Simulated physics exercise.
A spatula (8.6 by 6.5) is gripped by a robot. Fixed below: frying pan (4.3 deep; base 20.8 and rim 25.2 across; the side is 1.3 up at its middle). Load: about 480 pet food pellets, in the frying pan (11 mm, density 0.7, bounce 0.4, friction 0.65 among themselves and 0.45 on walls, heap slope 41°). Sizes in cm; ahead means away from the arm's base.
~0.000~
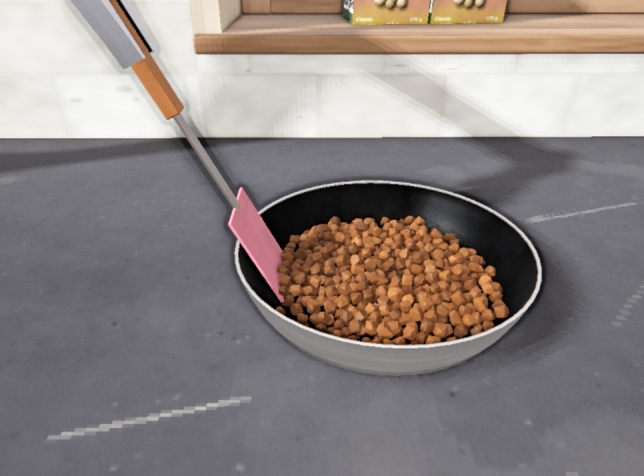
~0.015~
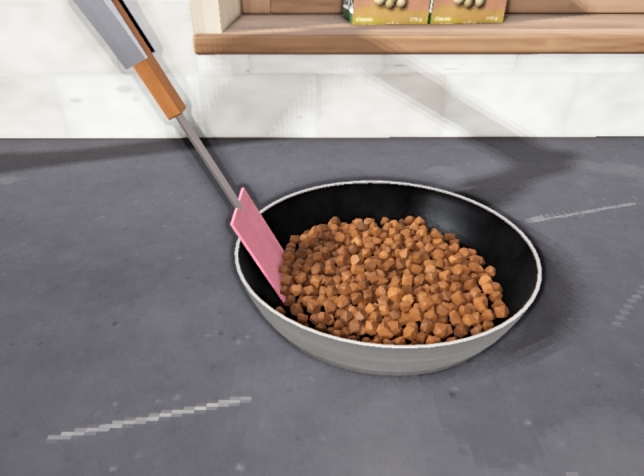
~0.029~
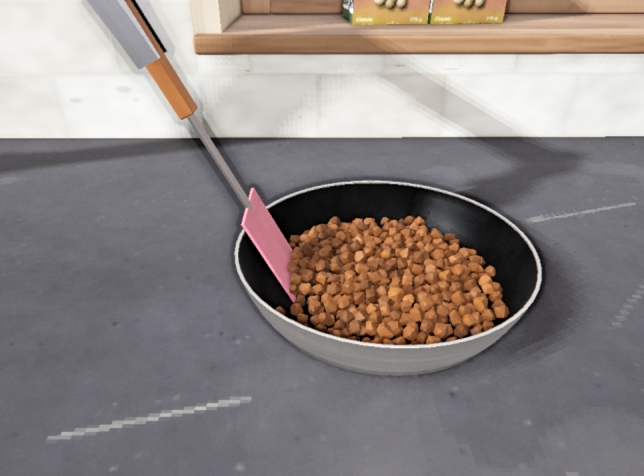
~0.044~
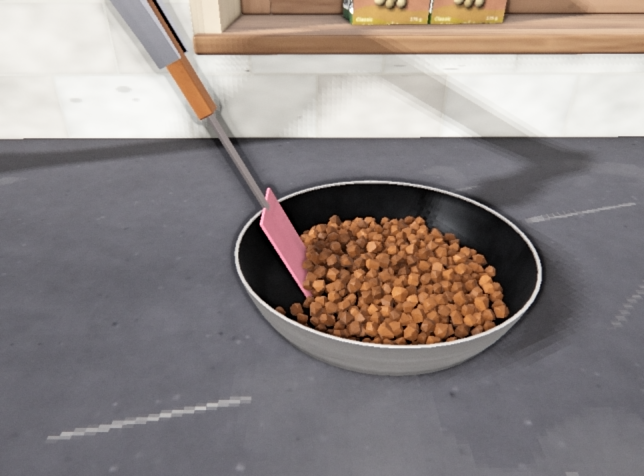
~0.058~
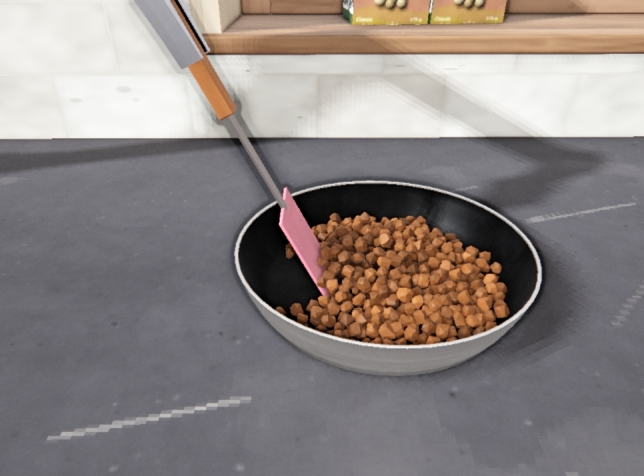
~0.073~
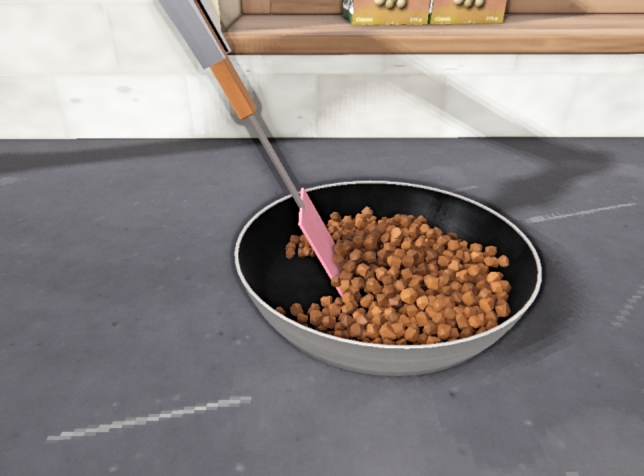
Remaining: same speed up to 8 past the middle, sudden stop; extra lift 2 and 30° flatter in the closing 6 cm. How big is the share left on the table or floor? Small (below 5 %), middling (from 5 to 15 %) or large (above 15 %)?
A middling share, from 5 to 15 %, ends on the table or floor.
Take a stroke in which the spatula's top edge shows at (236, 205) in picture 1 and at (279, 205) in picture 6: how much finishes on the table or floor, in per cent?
Some 0 per cent.
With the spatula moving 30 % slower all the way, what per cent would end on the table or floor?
It would be near 0 per cent.
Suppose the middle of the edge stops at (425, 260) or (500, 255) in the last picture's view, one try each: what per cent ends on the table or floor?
Some 0 and 20 per cent.
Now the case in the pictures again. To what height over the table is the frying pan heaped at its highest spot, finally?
Roughly 5.5 cm.
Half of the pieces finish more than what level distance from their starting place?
Roughly 3 cm.
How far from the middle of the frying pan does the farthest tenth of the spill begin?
About 30 cm.
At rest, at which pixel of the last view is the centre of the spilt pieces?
Near (633, 294).
After 0.11 s, sloping 64°, highest piece 6 above the table; 480 in the frying pan.
After 0.15 s, sloping 54°, highest piece 6 above the table; 480 in the frying pan.
After 0.36 s, sloping 34°, highest piece 16 above the table; 434 in the frying pan, 35 on the table or floor, 11 on the blade or in flight.
After 1.41 s, sloping 34°, highest piece 5 above the table; 436 in the frying pan, 44 on the table or floor.
In the end, 436 in the frying pan, 44 on the table or floor. That is 9 % on the table or floor.
